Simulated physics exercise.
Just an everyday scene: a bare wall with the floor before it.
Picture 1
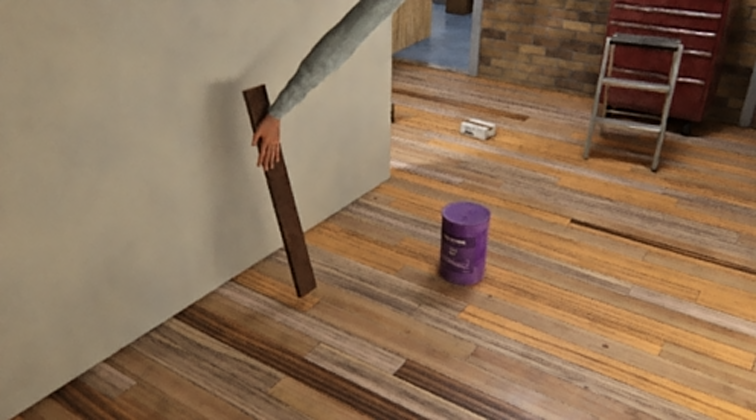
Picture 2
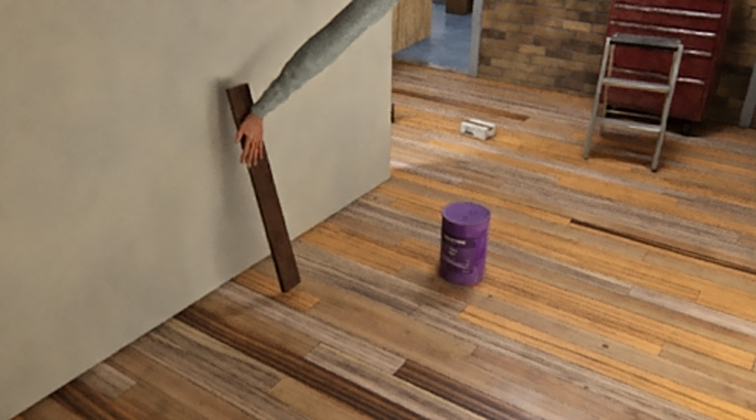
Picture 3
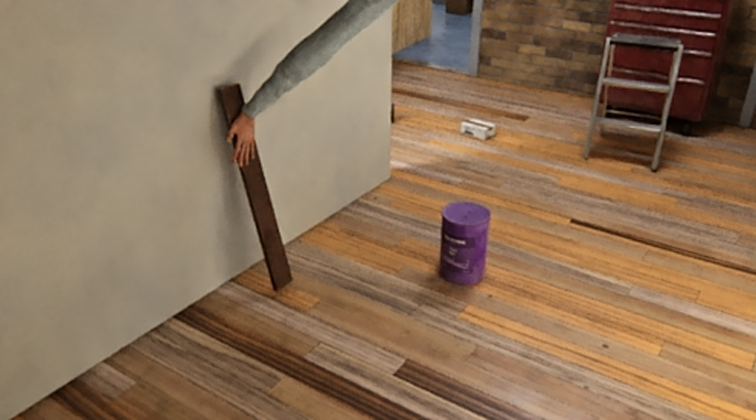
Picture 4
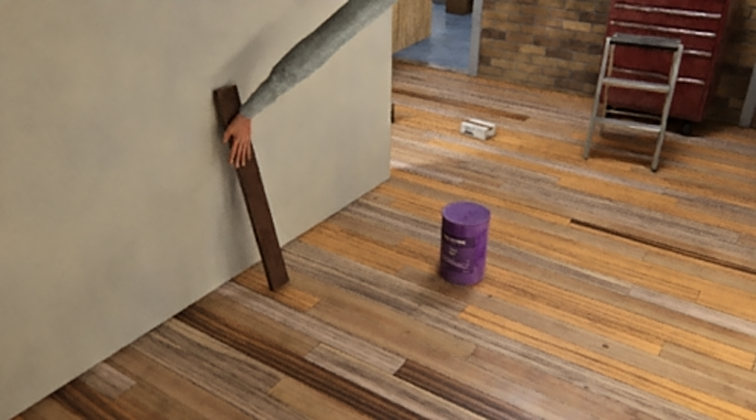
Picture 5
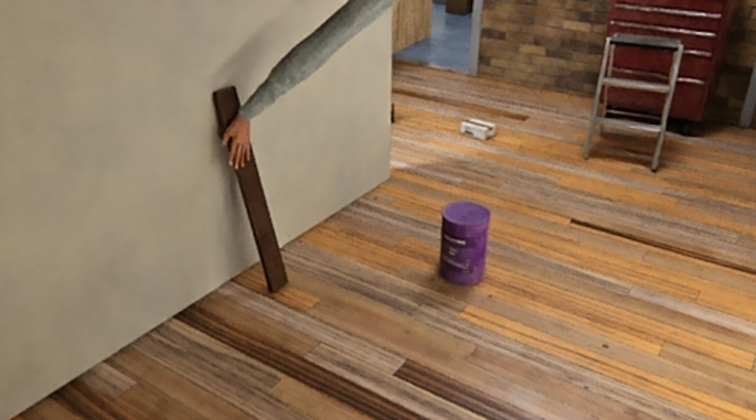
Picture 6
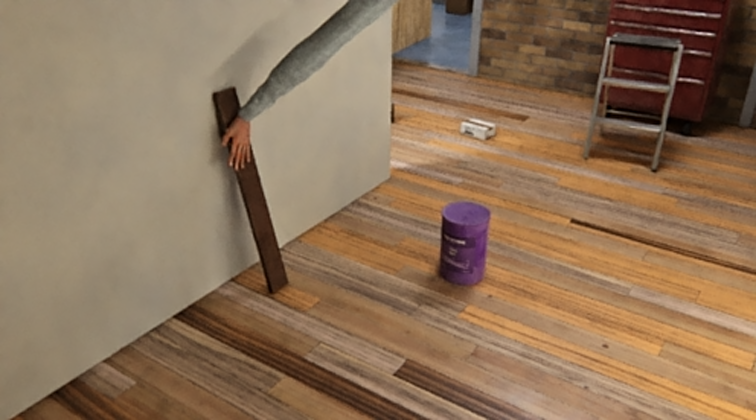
A hand moves a brown plank slightly left and leans it against the bare wall.
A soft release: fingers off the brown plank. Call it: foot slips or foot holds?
Foot holds.
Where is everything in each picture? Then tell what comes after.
On its way; brown plank (282, 195); purple pail (464, 243), in the first frame.
On its way; brown plank (266, 192); purple pail (464, 243), in the second frame.
On its way; brown plank (257, 191); purple pail (464, 243), in the third frame.
On its way; brown plank (254, 192); purple pail (464, 243), in the fourth frame.
Leant on the wall, still held; brown plank (253, 193); purple pail (464, 243), in the fifth frame.
Leant on the wall, still held; brown plank (253, 194); purple pail (464, 243), in the sixth frame.
Then, 0.20 s later than the last frame, all is still.
Then, 0.50 s later than the last frame, brown plank resting near (253, 194).
When it is over, both as before. End places, in pixels of the last picture, brown plank near (253, 194). The plank holds.
